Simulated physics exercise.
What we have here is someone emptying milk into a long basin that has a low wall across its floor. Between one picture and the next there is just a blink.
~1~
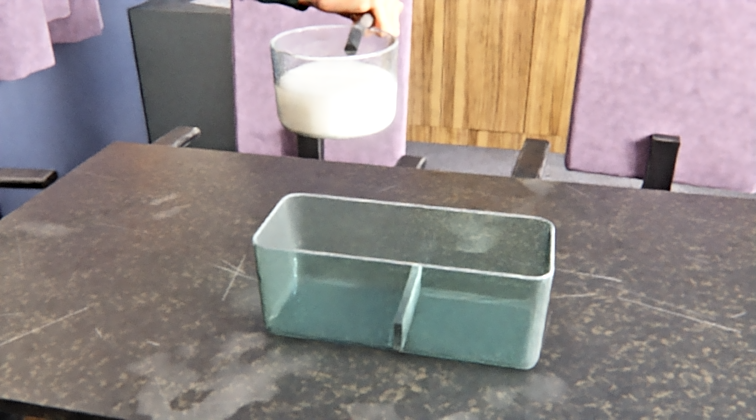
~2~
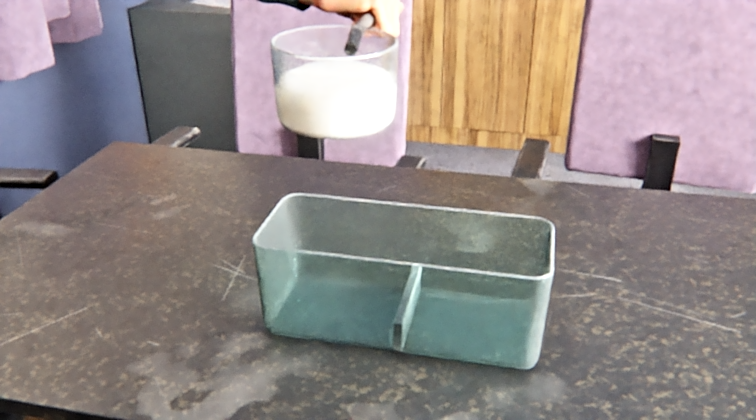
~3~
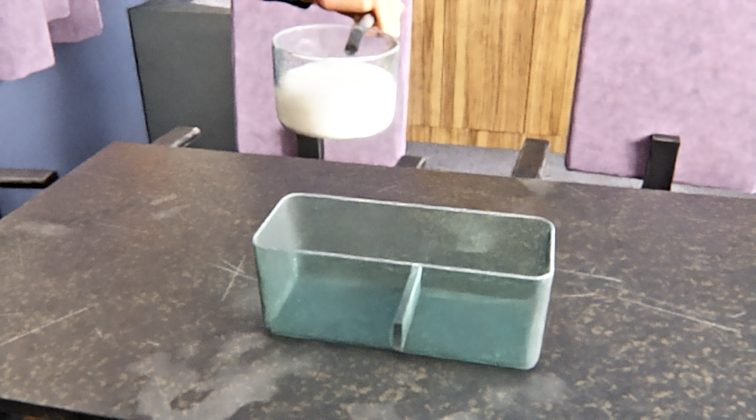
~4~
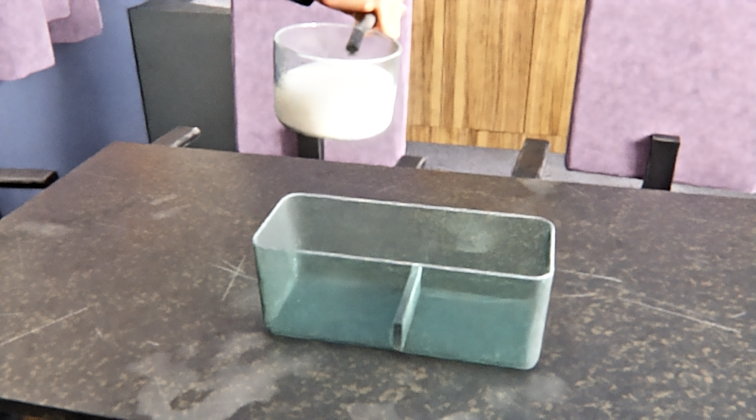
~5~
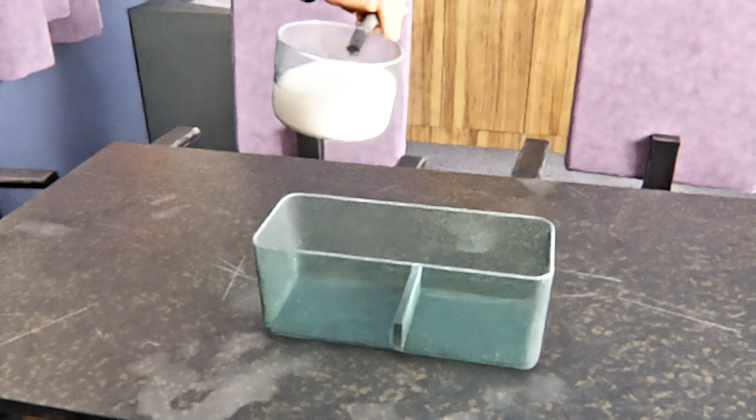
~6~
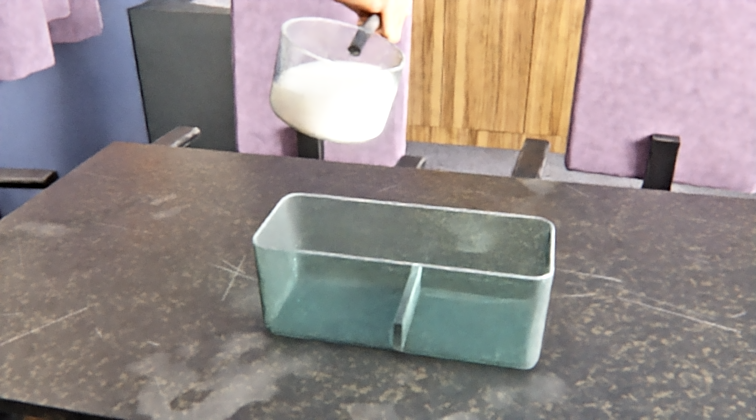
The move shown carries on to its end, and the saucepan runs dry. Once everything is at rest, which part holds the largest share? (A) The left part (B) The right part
Answer: B.
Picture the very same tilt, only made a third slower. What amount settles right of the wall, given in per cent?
Roughly 90 in a hundred.
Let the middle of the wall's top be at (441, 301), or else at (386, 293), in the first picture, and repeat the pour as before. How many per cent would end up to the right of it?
In turn 45 and 90 in a hundred.
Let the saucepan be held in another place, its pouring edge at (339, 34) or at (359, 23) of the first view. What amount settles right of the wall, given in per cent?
In order, roughly 30 percent and 55 percent.
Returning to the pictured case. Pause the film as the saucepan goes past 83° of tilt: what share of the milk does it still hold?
Close to 65 parts in a hundred remain.
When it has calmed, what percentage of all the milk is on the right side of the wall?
That works out near 90 in every hundred.
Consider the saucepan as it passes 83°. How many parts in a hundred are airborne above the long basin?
Something like 35 per cent of it.
A moment on, the tilt is 83° and 64 per cent is still to pour, 0 is left of the wall and 2 right of it.
Next, the tilt is 117° and 9 per cent is still to pour, 5 is left of the wall and 69 right of it.
Then the tilt is 119° and 0 per cent is still to pour, 9 is left of the wall and 89 right of it.
Later the tilt is 119° and 0 per cent is still to pour, 9 is left of the wall and 90 right of it.
At rest 9 per cent lies left of the wall, 90 right of it and 1 outside.
